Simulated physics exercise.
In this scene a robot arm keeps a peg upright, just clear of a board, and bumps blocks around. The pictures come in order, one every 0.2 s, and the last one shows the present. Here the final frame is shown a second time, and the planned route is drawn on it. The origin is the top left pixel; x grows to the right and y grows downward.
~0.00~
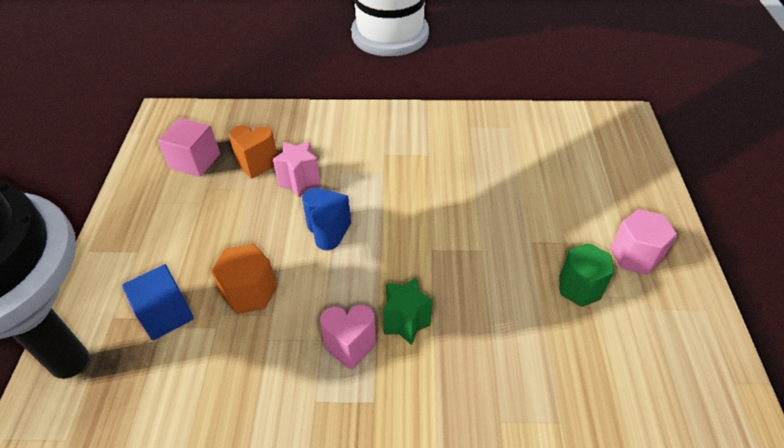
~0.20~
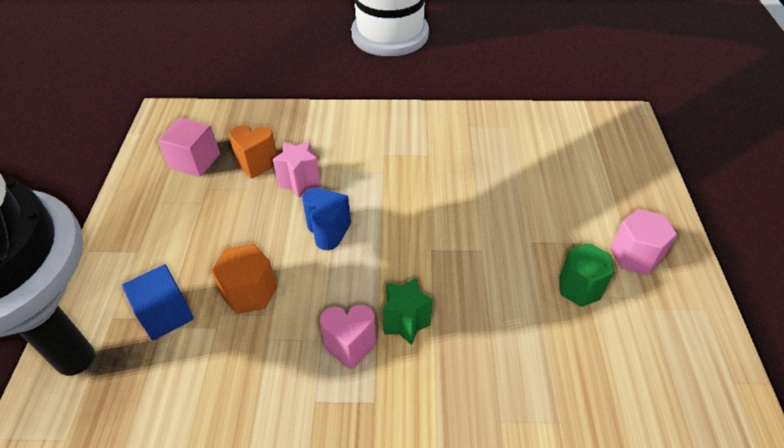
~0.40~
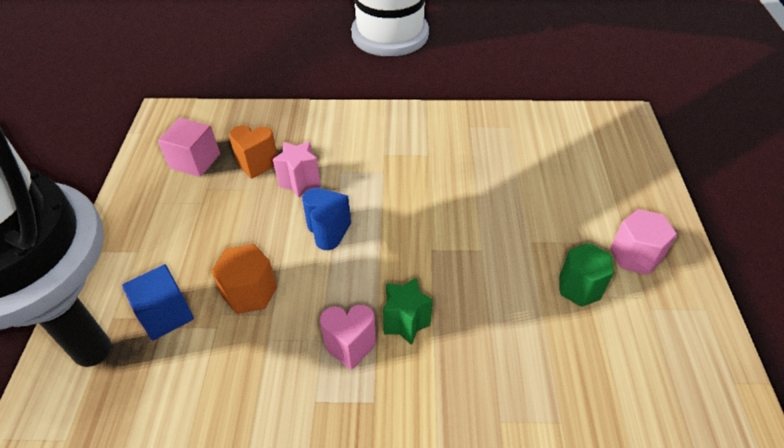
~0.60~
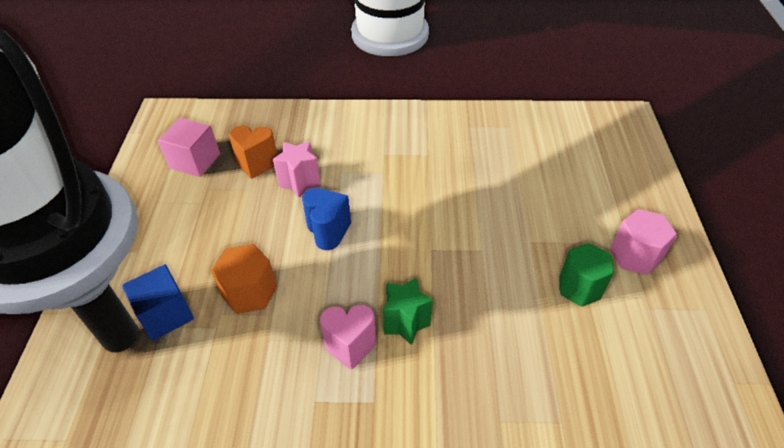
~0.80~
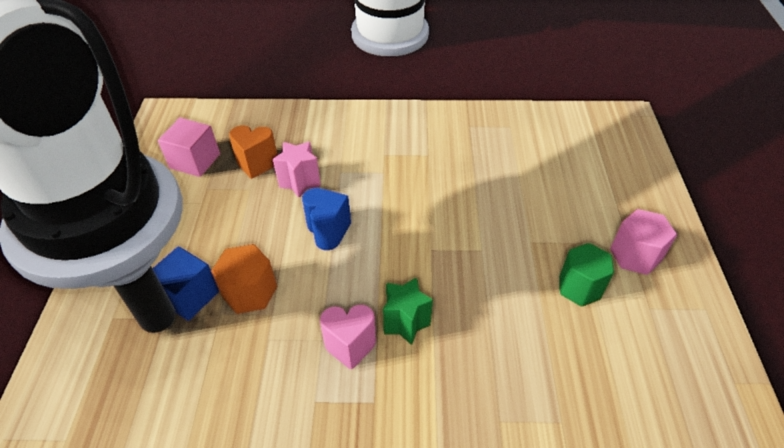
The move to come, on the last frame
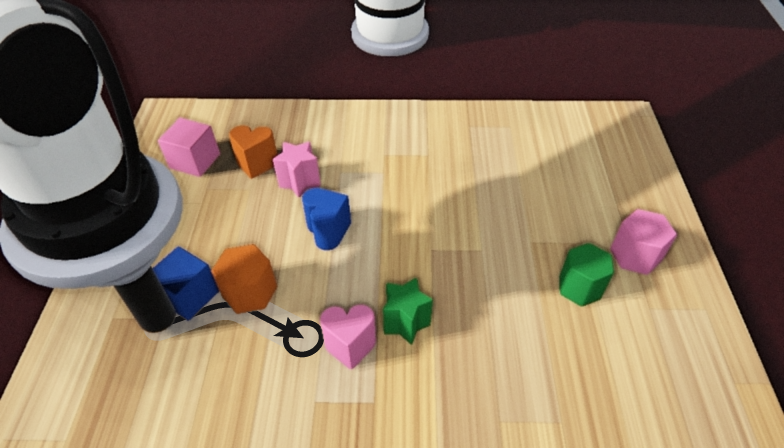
A black and white robot arm with a dark peg reaches in at the left of a light wooden board, seen from above at an angle. Pink, orange, blue and green blocks are scattered across it, mostly left and centre, with a green and a pink one at right. The peg slides rightward and pushes the blue cube up beside the orange block, while the others stay still.
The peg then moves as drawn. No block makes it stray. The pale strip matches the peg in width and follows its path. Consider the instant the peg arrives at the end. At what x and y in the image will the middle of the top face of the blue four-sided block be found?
My prediction: (200, 247).
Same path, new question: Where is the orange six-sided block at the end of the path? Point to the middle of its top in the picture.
The middle of its top is at (277, 257).
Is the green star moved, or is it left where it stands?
That block will keep its spot.
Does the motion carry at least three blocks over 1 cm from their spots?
I believe not.
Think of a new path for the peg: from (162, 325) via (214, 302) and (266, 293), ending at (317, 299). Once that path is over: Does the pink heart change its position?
My answer is no.
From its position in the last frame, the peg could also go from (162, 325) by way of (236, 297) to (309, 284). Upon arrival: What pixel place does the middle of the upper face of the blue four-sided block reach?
At (205, 242).
The drawn path runs from (162, 325) by way of (214, 307) and (261, 316) to (304, 338).
On the path given first. One third of the way, peg (212, 301); blue four-sided block (199, 247), turned 30° anticlockwise; orange six-sided block (245, 263).
Two thirds of the way, peg (259, 310); blue four-sided block (199, 247), turned 35° anticlockwise; orange six-sided block (277, 257), turned 20° anticlockwise.
At the end, peg (302, 332); blue four-sided block (199, 247), turned 35° anticlockwise; orange six-sided block (277, 257), turned 20° anticlockwise; pink heart not moved; green star not moved.
